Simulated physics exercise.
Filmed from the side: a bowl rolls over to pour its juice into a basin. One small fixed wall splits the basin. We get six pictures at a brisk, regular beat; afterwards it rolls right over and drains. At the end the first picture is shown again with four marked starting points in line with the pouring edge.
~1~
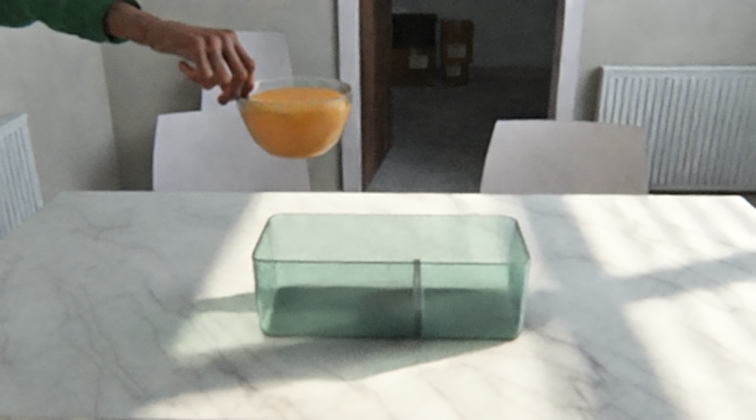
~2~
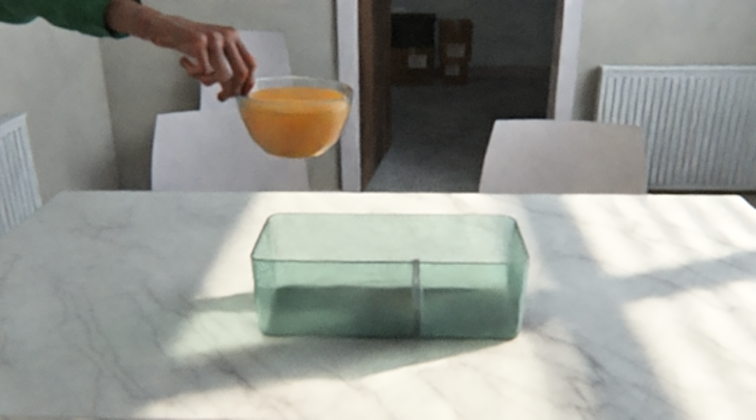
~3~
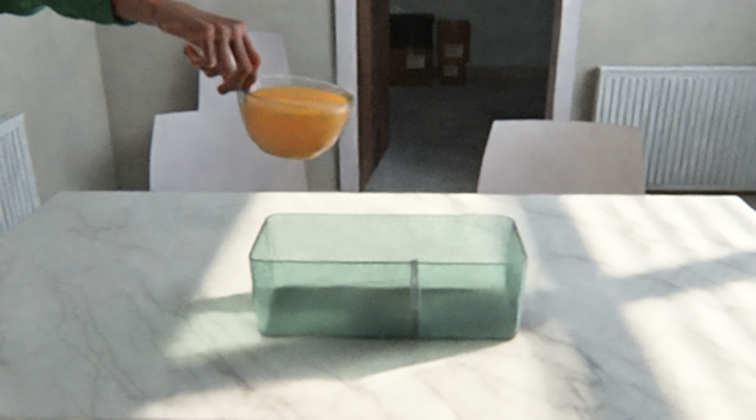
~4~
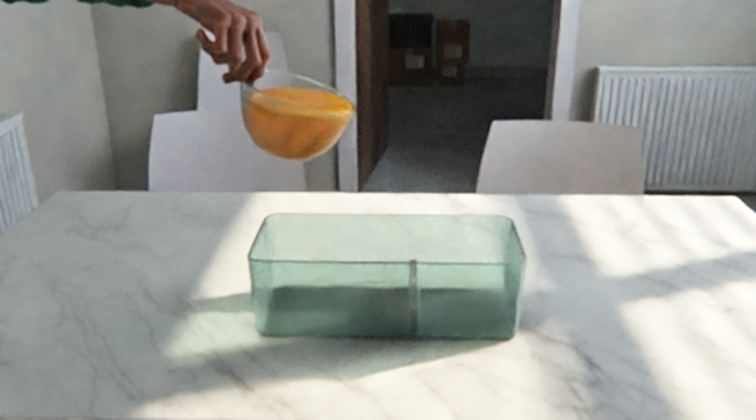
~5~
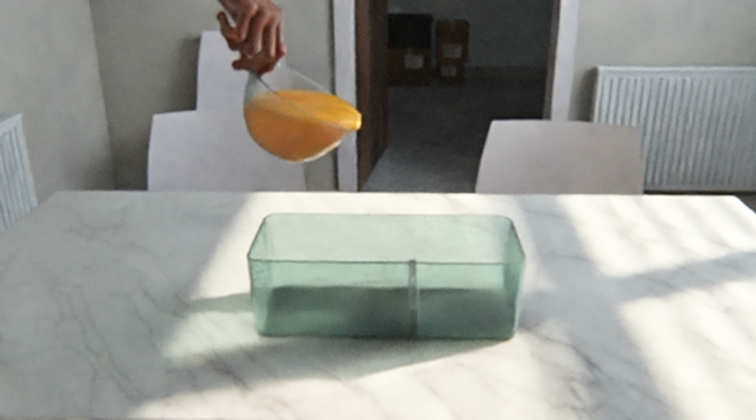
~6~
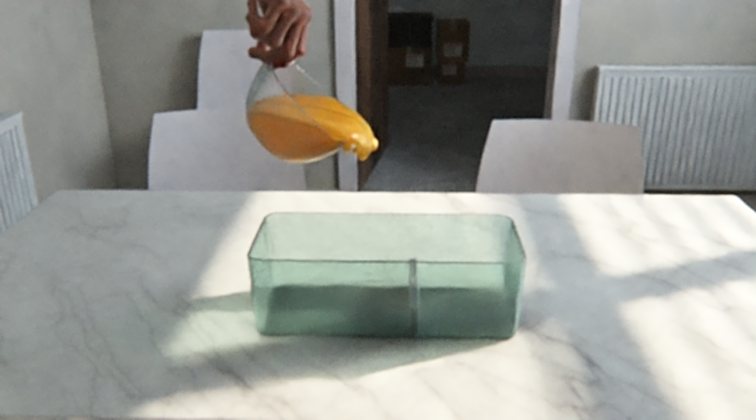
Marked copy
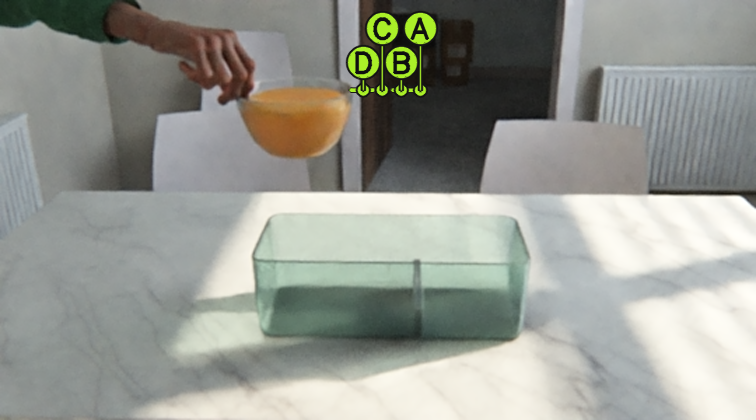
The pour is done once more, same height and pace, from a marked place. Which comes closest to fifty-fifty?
Choose C.
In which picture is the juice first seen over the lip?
Picture 5.
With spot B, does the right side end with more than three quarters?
No.
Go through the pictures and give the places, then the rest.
The first picture shows upright, lip at (351, 90); basin from (260, 332) to (522, 336); top of the wall at (418, 282); nothing has left yet.
The second picture shows tipped about 2°, lip at (351, 91); nothing has left yet.
The third picture shows tipped about 9°, lip at (352, 98); nothing has left yet.
The fourth picture shows tipped about 19°, lip at (354, 109); nothing has left yet.
The fifth picture shows tipped about 32°, lip at (354, 123); juice is over the lip, down to (354, 123).
The sixth picture shows tipped about 47°, lip at (351, 138); juice is over the lip, down to (360, 157).
On the marked copy, A at (420, 90); B at (401, 90); C at (382, 90); D at (363, 90).
With A, about 22 % ends left of the wall and 75 % right of it; 4 % is lost outside.
With B, about 33 % ends left of the wall and 64 % right of it; 3 % is lost outside.
With C, about 46 % ends left of the wall and 51 % right of it; 3 % is lost outside.
With D, about 63 % ends left of the wall and 34 % right of it; 3 % is lost outside.
